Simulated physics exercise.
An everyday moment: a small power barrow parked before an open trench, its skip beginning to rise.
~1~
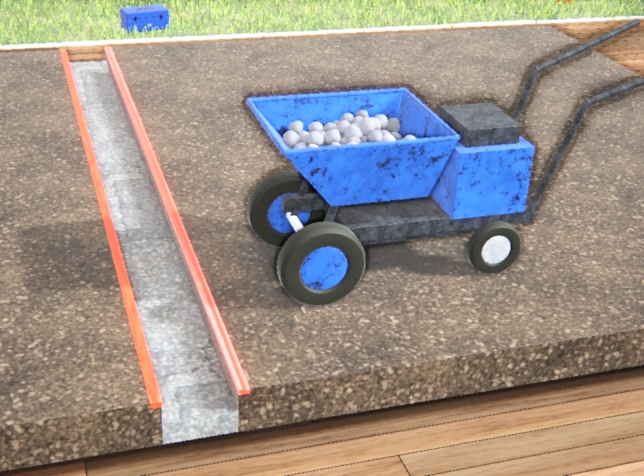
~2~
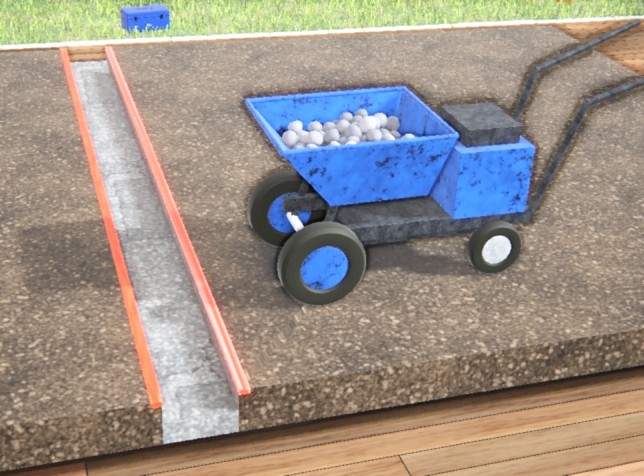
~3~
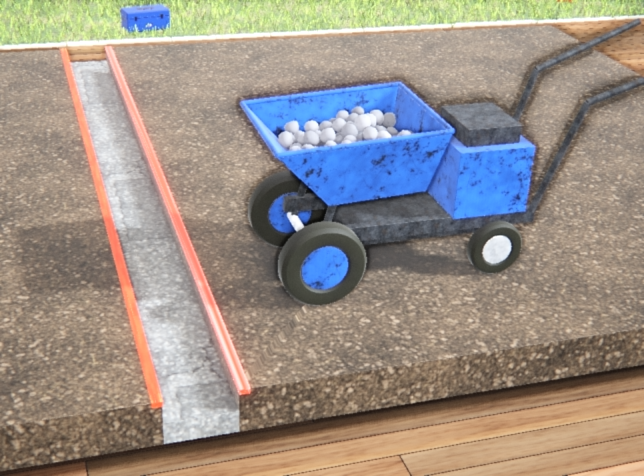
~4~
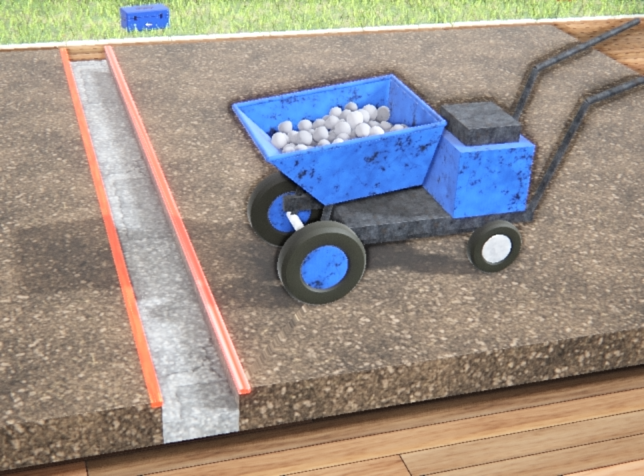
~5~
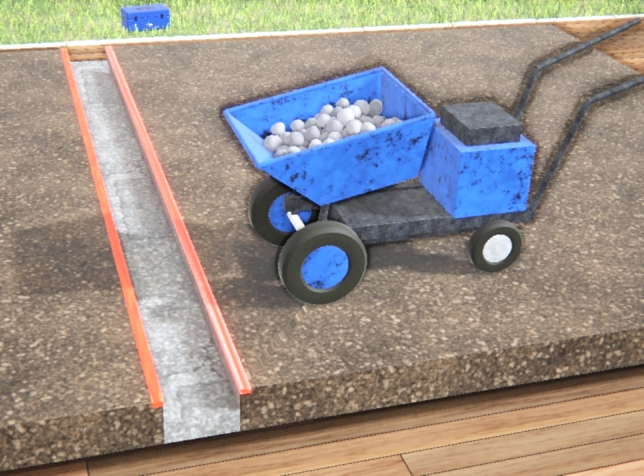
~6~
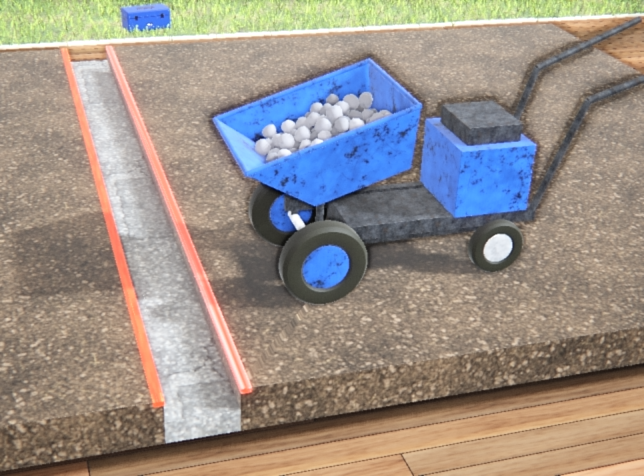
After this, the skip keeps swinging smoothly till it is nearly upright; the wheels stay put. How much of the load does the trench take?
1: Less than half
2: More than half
More than half.
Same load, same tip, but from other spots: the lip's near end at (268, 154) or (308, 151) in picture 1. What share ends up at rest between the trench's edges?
Close to 50 in a hundred, and close to 80 in a hundred.
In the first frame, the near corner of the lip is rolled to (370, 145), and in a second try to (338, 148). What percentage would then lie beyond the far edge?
0 % for the first, 0 % for the second.
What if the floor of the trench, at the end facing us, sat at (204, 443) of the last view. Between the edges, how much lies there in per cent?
About 80 per cent.
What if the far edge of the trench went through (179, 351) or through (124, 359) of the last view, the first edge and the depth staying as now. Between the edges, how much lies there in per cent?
Respectively, 20 % and 90 %.
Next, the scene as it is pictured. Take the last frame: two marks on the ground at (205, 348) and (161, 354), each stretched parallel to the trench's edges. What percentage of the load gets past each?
Estimate, first then second: 90 %, 40 %.
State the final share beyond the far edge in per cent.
I'd say around 30 per cent of the load.
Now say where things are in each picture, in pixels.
In the first picture, lip of the skip near (284, 153), level; top of the load near (354, 144), round cobbles; first edge of the trench near (226, 345); far edge near (144, 356), the trench over half as wide as the skip, and shallow for its width.
In the second picture, lip of the skip near (283, 153), level; top of the load near (353, 132).
In the third picture, lip of the skip near (278, 156), tipped barely; top of the load near (370, 136).
In the fourth picture, lip of the skip near (269, 159), tipped a little; top of the load near (363, 132).
In the fifth picture, lip of the skip near (259, 166), tipped a little; top of the load near (355, 129).
In the sixth picture, lip of the skip near (247, 174), tipped clearly; top of the load near (355, 119); first edge of the trench near (228, 344); far edge near (146, 355).
Shortly afterwards, skip tipped steeply; the whole lot in the skip.
Next, skip tipped right over; the bulk in the skip; a little in or heaped over the trench; only a few beyond it; only a few falling.
Some moments later, skip tipped right over; near a quarter in the skip; near half in or heaped over the trench; near a quarter beyond it.
In the end, skip tipped right over; only a few in the skip; near two thirds in or heaped over the trench; near a quarter beyond it.
